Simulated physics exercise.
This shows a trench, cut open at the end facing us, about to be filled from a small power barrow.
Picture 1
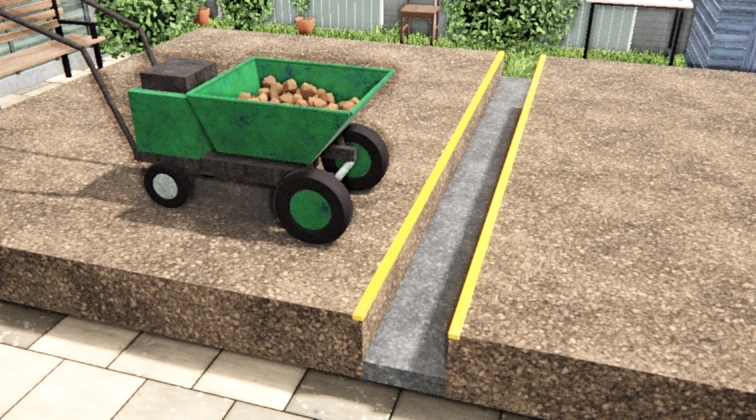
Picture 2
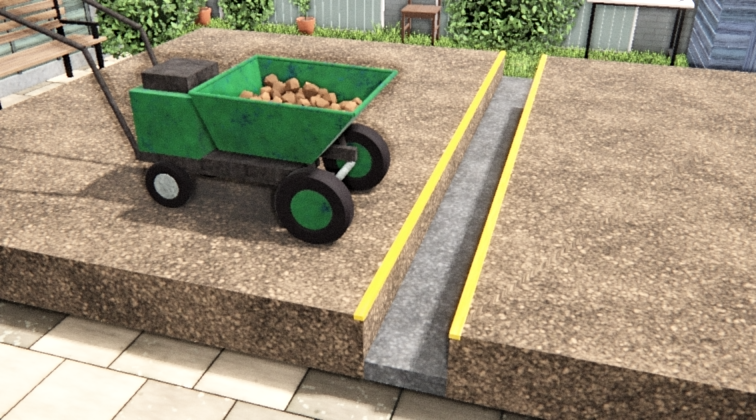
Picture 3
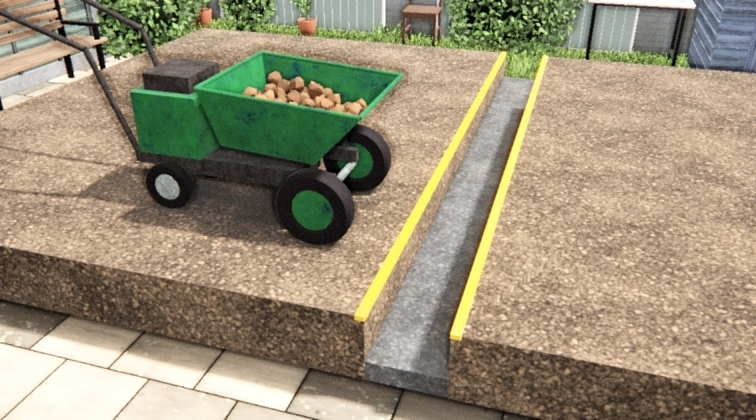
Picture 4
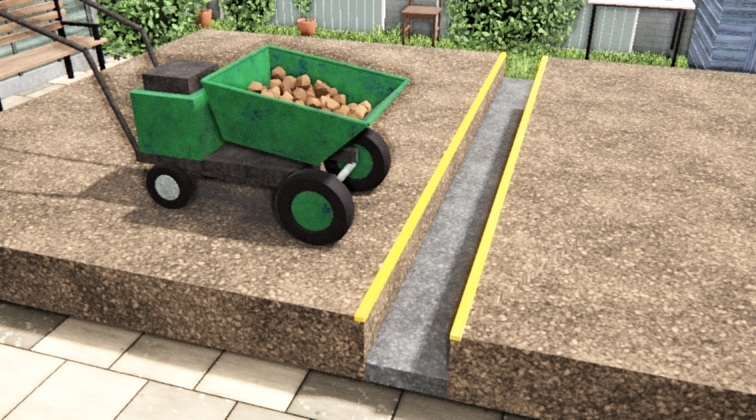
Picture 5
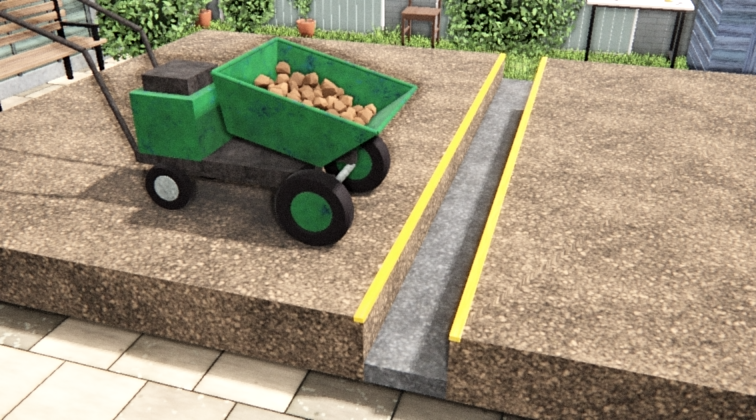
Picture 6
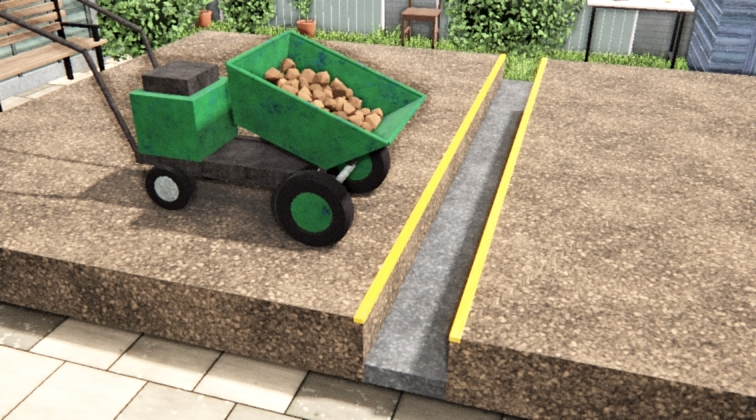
A green power barrow loaded with brown clods stood beside a narrow, yellow-edged trench, and its skip gradually tilted forward to the right, the back rising while the wheels stayed put.
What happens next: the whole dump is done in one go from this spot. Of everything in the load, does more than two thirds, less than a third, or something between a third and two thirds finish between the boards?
More than two thirds does.
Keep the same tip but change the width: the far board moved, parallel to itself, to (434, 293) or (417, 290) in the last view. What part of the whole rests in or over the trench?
Roughly 40 per cent, and 0 per cent.
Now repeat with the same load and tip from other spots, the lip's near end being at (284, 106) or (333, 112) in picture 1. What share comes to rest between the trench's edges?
First try: Some 60 %; second try: 100 %.
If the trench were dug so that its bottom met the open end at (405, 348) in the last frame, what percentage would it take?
Estimate: Approx. 60 %.
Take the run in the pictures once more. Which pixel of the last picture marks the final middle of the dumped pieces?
Roughly at pixel (454, 259).
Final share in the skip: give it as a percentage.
0 in a hundred, roughly.
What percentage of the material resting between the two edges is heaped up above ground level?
It works out at about 0 percent.
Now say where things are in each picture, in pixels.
The first picture shows lip of the skip at (350, 114), level; top of the load at (286, 102), clay clods; first edge of the trench at (377, 280); far edge at (466, 296), the trench over half as wide as the skip, and about half as deep as wide.
The second picture shows lip of the skip at (353, 115), tipped barely; top of the load at (278, 105).
The third picture shows lip of the skip at (360, 119), tipped barely; top of the load at (282, 103).
The fourth picture shows lip of the skip at (367, 125), tipped a little; top of the load at (274, 94).
The fifth picture shows lip of the skip at (377, 133), tipped a little; top of the load at (281, 90).
The sixth picture shows lip of the skip at (388, 144), tipped clearly; top of the load at (281, 87); first edge of the trench at (378, 283); far edge at (467, 299).
Soon after the last picture, skip tipped steeply; all in the skip.
A little later, skip tipped right over; about two thirds in the skip; about a third in or heaped over the trench; a stray few beyond it.
Later still, skip tipped right over; a stray few in the skip; nearly all in or heaped over the trench; a stray few beyond it.
At rest, skip tipped right over; nearly all in or heaped over the trench; a stray few beyond it.
